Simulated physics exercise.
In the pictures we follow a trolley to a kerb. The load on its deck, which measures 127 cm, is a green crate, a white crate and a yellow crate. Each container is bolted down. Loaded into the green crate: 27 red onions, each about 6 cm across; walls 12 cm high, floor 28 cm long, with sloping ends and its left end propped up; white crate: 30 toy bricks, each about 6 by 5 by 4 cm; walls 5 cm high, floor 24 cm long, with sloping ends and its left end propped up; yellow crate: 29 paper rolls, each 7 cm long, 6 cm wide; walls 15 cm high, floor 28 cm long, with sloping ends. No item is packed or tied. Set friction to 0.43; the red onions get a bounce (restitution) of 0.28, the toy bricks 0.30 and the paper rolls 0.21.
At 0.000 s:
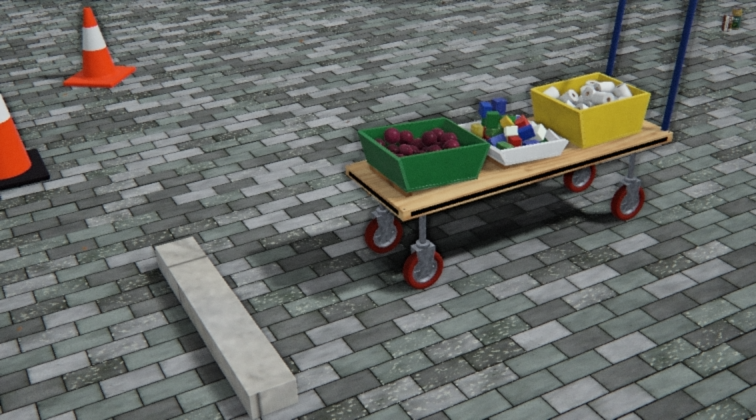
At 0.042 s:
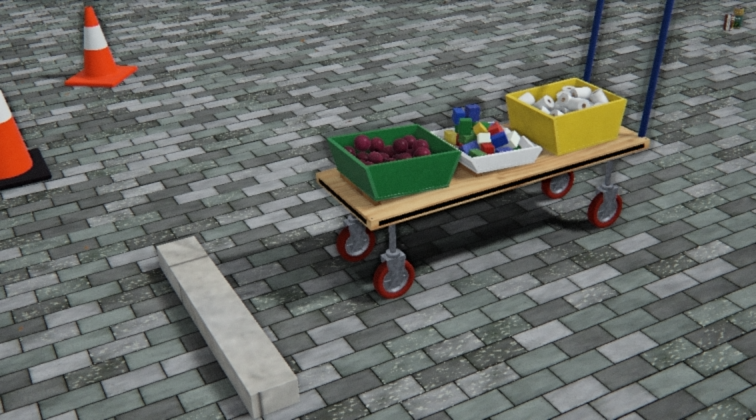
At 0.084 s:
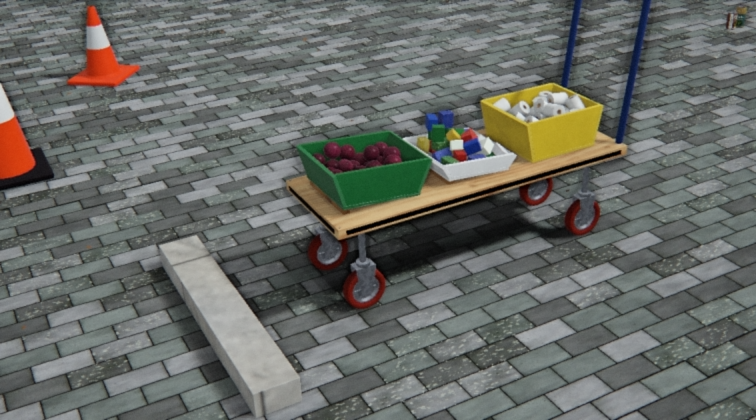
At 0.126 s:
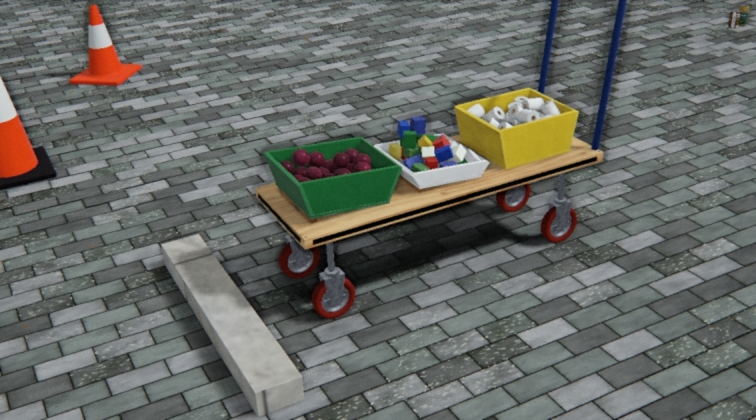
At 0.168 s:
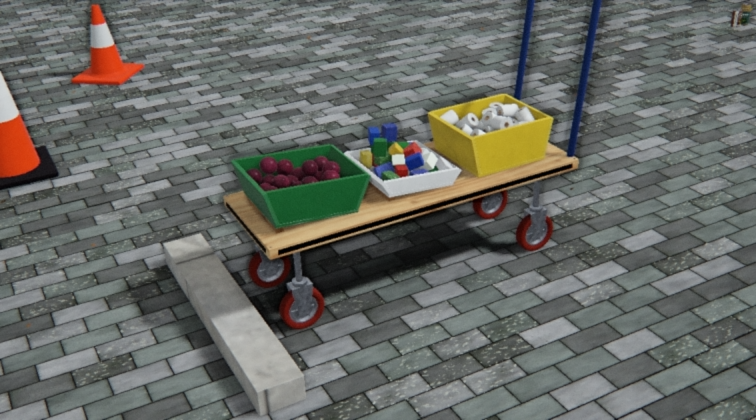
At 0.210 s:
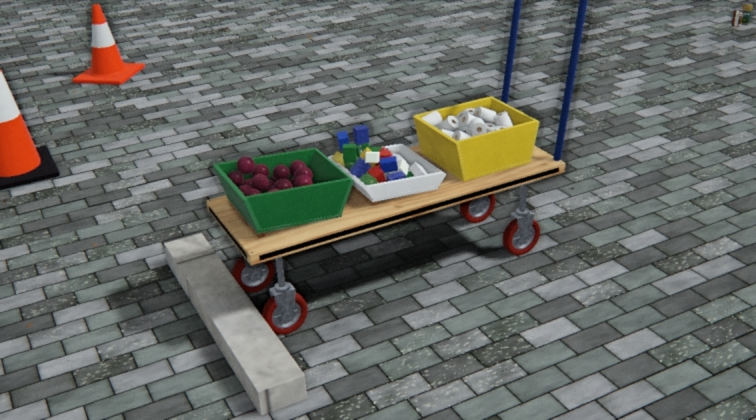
On grey paving, a trolley carrying green, white and yellow crates of onions, blocks and rolls rolling left towards a pale kerb.
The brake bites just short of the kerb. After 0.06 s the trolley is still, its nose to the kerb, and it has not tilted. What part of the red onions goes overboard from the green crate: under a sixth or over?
I'd say the outflow falls beneath a sixth of the load.
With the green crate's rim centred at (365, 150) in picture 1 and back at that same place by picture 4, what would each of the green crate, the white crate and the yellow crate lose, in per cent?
Green crate 0 %, white crate 10 %, yellow crate 0 %.
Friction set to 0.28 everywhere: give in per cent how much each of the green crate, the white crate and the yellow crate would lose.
Green crate 10, white crate 40, yellow crate 10 per cent.
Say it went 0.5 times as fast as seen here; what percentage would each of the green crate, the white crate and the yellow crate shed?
Green crate 0, white crate 20, yellow crate 0 per cent.
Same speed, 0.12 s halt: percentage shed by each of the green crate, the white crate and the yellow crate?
Result - green crate: 0 percent, white crate: 30 percent, yellow crate: 10 percent.
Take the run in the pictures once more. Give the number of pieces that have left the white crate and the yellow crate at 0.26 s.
Estimate at that time - white crate 5, yellow crate 0, give or take.
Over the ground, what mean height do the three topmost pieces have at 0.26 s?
About 62 cm.
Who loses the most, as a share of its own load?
Result: White crate.
After 0.26 s, the green crate has all 27, the white crate is down by 5 of 30 and the yellow crate has all 29.
After 0.38 s, the green crate is down by 1 of 27, the white crate is down by 9 of 30 and the yellow crate is down by 1 of 29.
After 0.61 s, the green crate is down by 2 of 27, the white crate is down by 12 of 30 and the yellow crate is down by 2 of 29.
Final count (at 1.11 s), the green crate is down by 2 of 27, the white crate is down by 12 of 30 and the yellow crate is down by 2 of 29. Asked share, 2 of 27, 7 per cent.
